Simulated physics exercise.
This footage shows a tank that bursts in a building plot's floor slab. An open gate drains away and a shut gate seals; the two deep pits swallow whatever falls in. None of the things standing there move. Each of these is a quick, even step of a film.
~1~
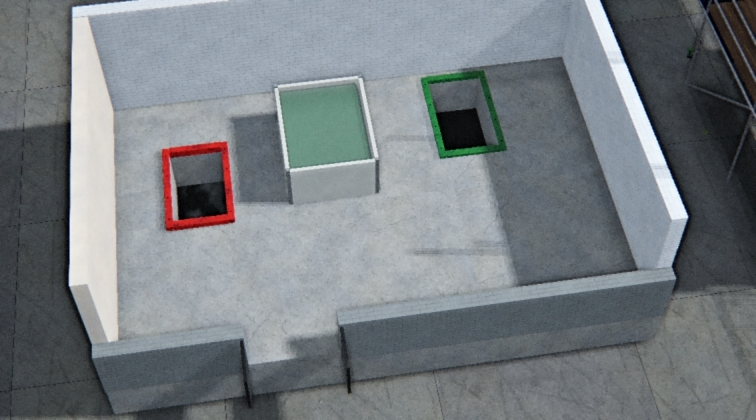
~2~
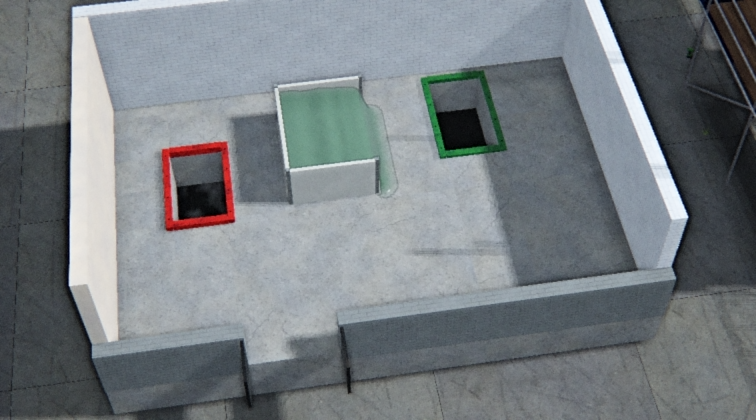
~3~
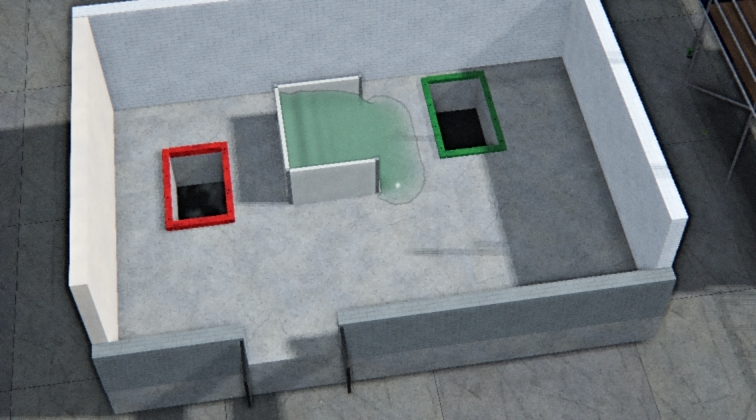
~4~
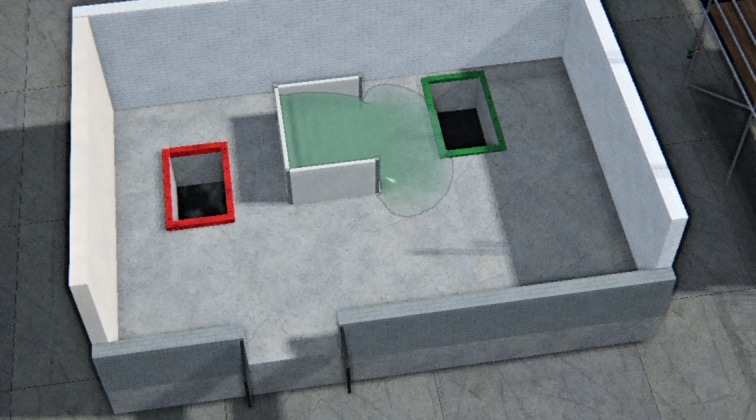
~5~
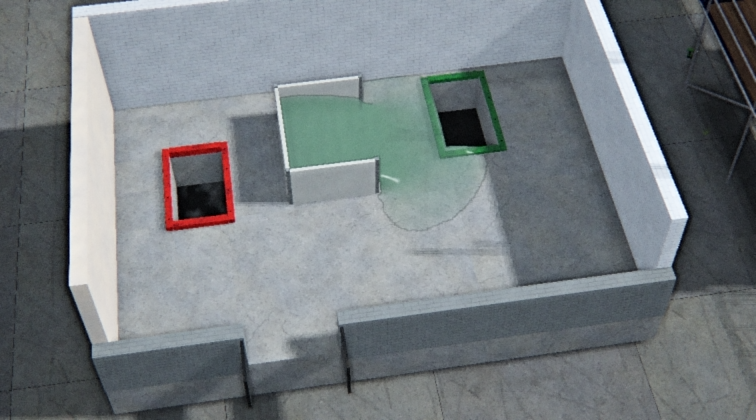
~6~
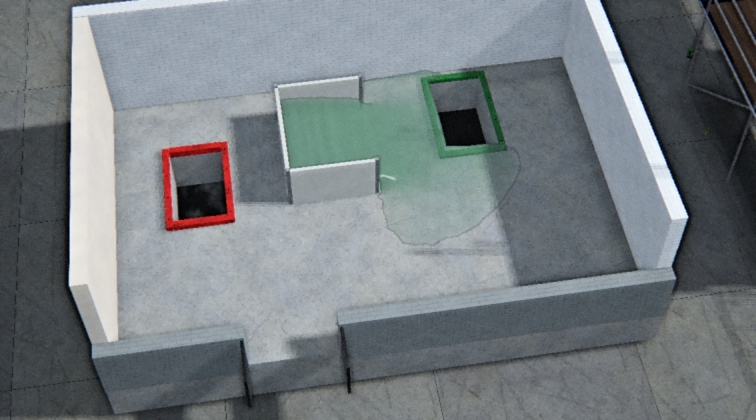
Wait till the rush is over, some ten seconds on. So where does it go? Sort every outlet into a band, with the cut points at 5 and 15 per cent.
Final shares: The gate under 5 %; the green pit over 15 %; the red pit under 5 %.
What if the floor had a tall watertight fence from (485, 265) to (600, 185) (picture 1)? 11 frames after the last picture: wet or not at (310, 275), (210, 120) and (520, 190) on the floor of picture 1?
Untouched, untouched, swamped.
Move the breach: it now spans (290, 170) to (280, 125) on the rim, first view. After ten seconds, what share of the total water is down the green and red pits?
Near enough: Green 0 percent, red 45 percent.
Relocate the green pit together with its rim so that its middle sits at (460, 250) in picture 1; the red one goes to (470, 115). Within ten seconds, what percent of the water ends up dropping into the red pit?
Per cent: Red 30.
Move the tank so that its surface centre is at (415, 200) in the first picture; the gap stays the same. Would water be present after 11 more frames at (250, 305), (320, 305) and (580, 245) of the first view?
Going through the three spots, I'd say high and dry, high and dry, swamped.
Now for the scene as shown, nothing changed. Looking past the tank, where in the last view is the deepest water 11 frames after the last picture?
It should be roughly at (599, 182).
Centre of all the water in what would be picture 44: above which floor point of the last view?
The centre of mass sits at about (456, 202).
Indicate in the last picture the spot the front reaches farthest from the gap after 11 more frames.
My pick would be pixel (639, 296).
A moment on, water covers 25 % of the floor; the gate 0 %, the green pit 22 %, the red pit 0 %.
Next, water covers 35 % of the floor; the gate 0 %, the green pit 35 %, the red pit 0 %.
Then, water covers 40 % of the floor; the gate 0 %, the green pit 41 %, the red pit 0 %.
Later, water covers 60 % of the floor; the gate 0 %, the green pit 43 %, the red pit 0 %.
In the end, water covers 80 % of the floor; the gate 1 %, the green pit 44 %, the red pit 0 %.
